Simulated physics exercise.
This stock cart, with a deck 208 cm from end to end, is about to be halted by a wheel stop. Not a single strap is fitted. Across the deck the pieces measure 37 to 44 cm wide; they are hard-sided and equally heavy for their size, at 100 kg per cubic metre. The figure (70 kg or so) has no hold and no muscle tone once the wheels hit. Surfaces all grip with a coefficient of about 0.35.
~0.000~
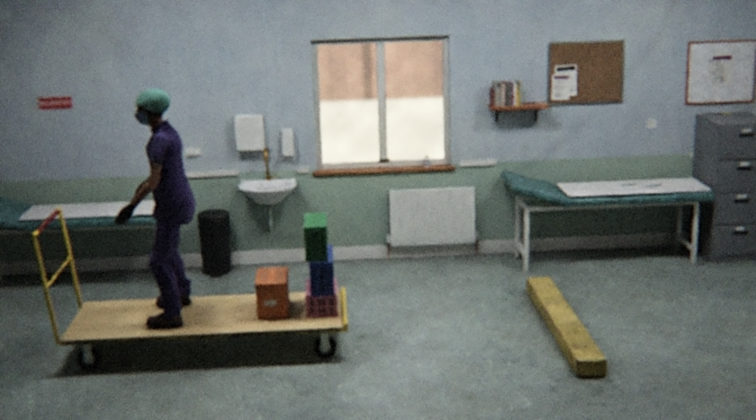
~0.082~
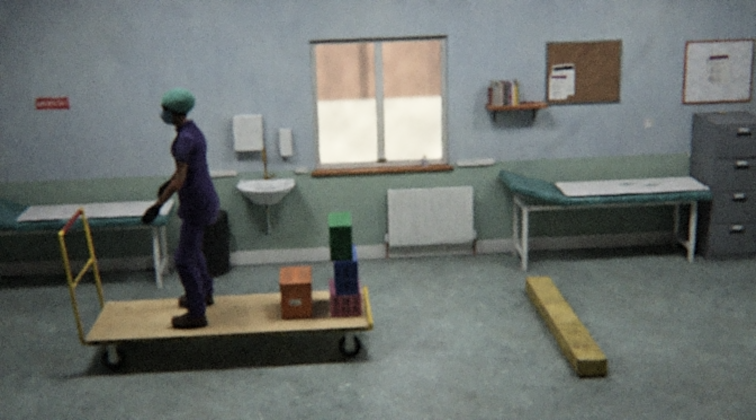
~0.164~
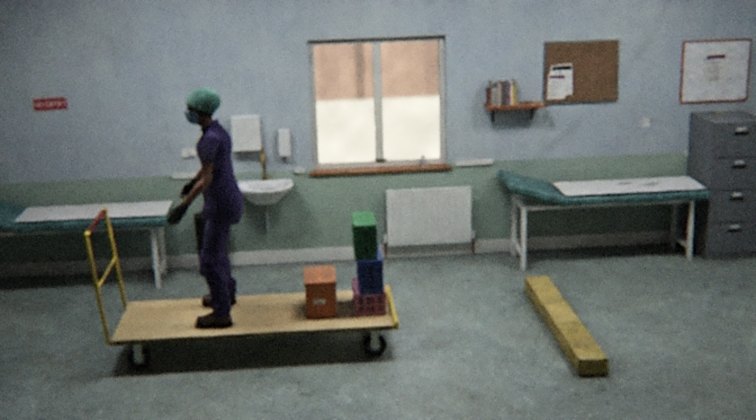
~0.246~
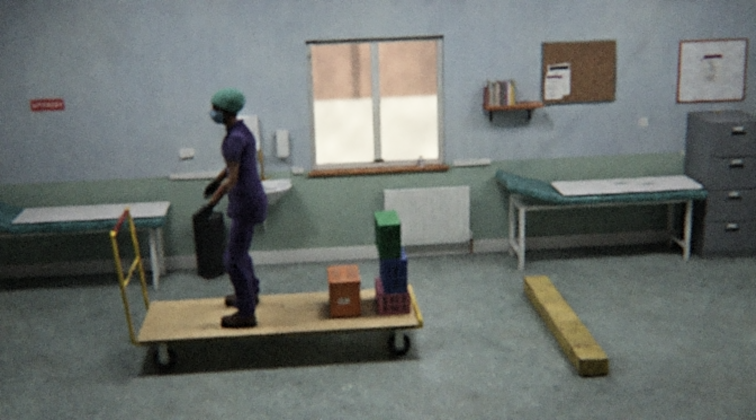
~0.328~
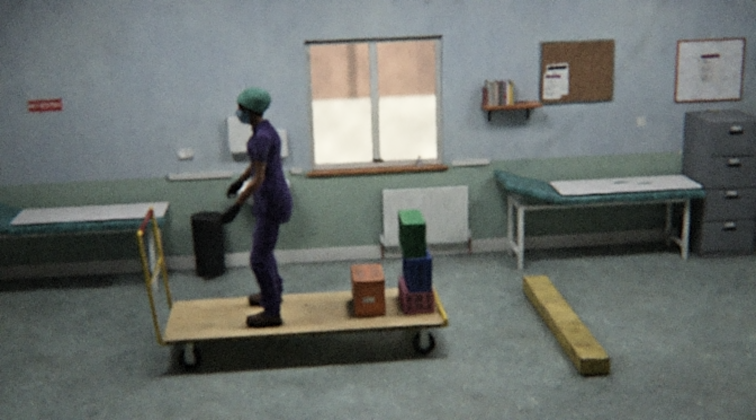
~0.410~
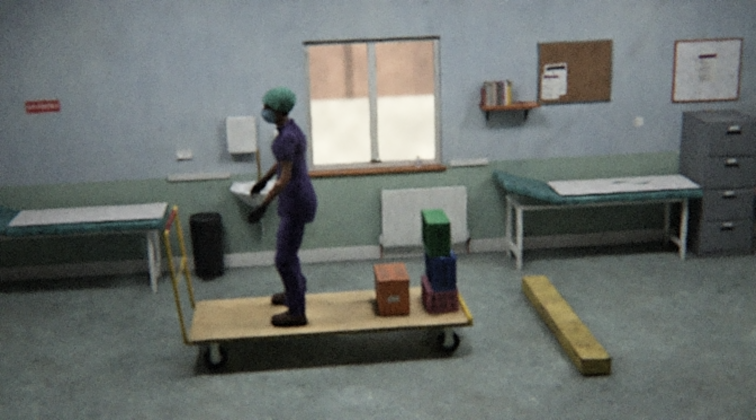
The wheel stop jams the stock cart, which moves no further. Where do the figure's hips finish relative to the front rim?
The figure's hips finish beyond the front rim.
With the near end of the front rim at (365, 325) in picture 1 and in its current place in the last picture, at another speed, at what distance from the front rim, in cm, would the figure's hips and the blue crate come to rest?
Hips 10 behind, blue 60 past.
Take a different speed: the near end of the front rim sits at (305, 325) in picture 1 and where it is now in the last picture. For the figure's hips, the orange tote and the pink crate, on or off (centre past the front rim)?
Result: Hips gone; orange safe; pink safe.
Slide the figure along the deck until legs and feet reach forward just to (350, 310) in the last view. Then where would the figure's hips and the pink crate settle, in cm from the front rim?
In that case hips 70 past, pink 20 behind.
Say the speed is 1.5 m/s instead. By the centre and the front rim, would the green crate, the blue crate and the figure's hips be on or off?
Outcome - green: Lost; blue: Lost; hips: Kept.
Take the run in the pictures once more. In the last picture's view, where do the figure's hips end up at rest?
(582, 301).
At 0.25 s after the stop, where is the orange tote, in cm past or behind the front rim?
About 40 cm behind the rim.
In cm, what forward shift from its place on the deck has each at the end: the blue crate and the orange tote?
Approximate forward shift in cm: Blue near 100, orange near 15.
Impact comes at 0.76 s.
After 1.31 s the figure's hips are 20 cm behind the rim, near (535, 249) in the last picture's view.
After 1.76 s the figure's hips are 7 cm past the rim, near (569, 263) in the last picture's view.
When all is still (3.4 s), past the rim, blue crate, green crate and the figure's hips; behind it, orange tote and pink crate.
